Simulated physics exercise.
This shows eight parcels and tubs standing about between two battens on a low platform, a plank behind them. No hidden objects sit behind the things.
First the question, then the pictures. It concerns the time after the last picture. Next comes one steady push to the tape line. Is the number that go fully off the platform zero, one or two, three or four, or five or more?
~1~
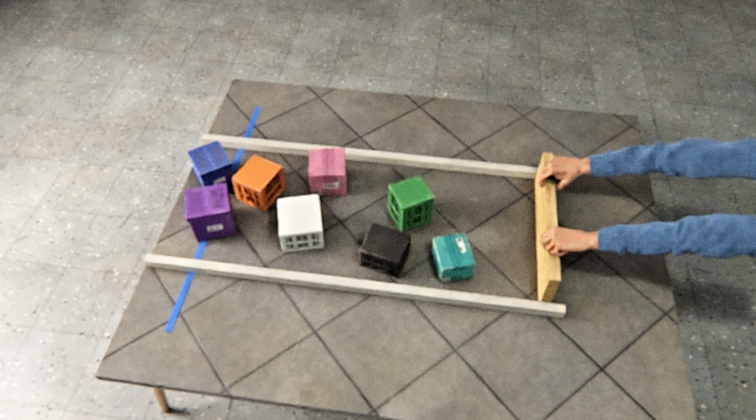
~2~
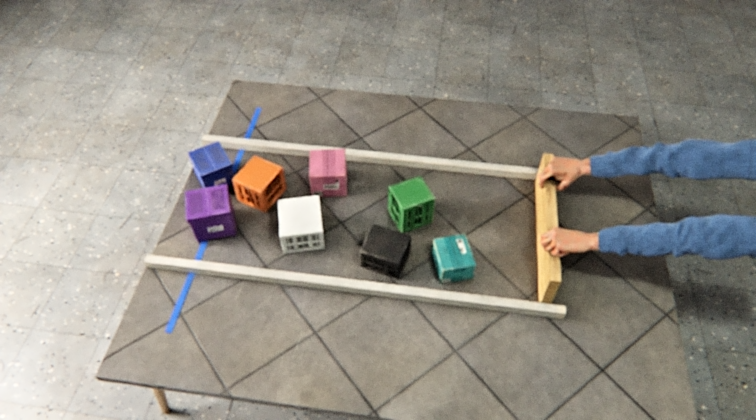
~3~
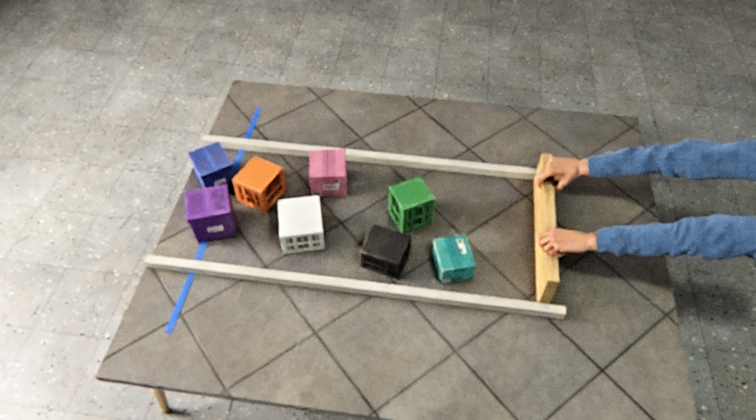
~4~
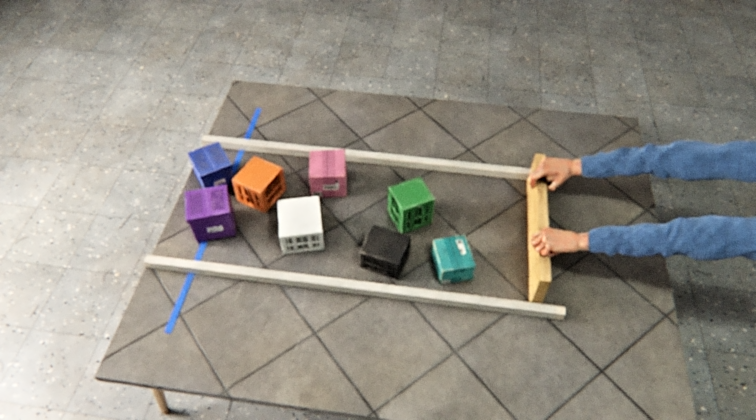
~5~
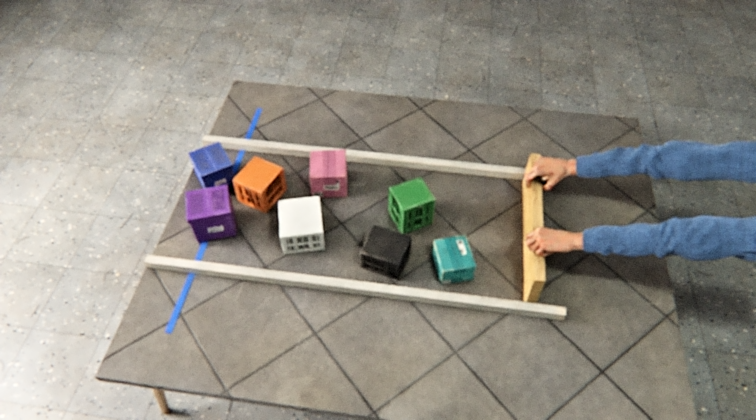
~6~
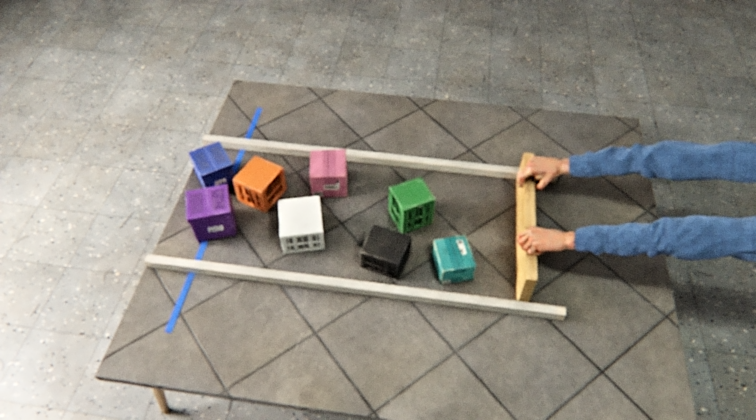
It is five or more.
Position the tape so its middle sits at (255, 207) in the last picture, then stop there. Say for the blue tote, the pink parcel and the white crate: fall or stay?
The blue tote is lost, the pink parcel remains up, the white crate stays on.
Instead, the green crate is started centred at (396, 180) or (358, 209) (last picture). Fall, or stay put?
In turn it stays put; stays put.
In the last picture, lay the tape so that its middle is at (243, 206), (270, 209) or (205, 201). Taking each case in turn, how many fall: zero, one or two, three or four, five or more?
Taking the places in the order asked: One to two, then not one, then more than four.
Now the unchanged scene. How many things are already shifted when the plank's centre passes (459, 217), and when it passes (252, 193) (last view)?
Tally: 1; 8.
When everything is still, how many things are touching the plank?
3.
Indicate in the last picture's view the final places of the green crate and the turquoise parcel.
The one named first is at (207, 177), the next at (189, 229).
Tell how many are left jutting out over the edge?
Count: 0.
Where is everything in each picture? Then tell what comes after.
Blue tote (213, 168); purple tote (211, 213); orange crate (260, 183); plank (546, 225); tape (220, 202), in the first frame.
Purple tote (212, 214); white crate (301, 224), in the second frame.
Orange crate (260, 184); pink parcel (328, 173), in the third frame.
Blue tote (213, 170); turquoise parcel (453, 260), in the fourth frame.
Purple tote (212, 215); plank (533, 226), in the fifth frame.
Blue tote (214, 169); purple tote (212, 214); orange crate (260, 184); plank (526, 225); tape (221, 203), in the sixth frame.
Soon after, none off yet; blue tote at rest near (214, 169); purple tote at rest near (212, 214); orange crate at rest near (260, 184).
After that, none off yet; blue tote at rest near (214, 169); purple tote moving near (210, 214); orange crate displaced a little near (255, 180).
And then, none off yet; blue tote displaced about its own width near (198, 156); purple tote displaced about its own width near (175, 213); orange crate displaced about its own width near (223, 175).
In the end, the number that fall off is five or more; gone, black crate, white crate, orange crate, purple tote and blue tote.
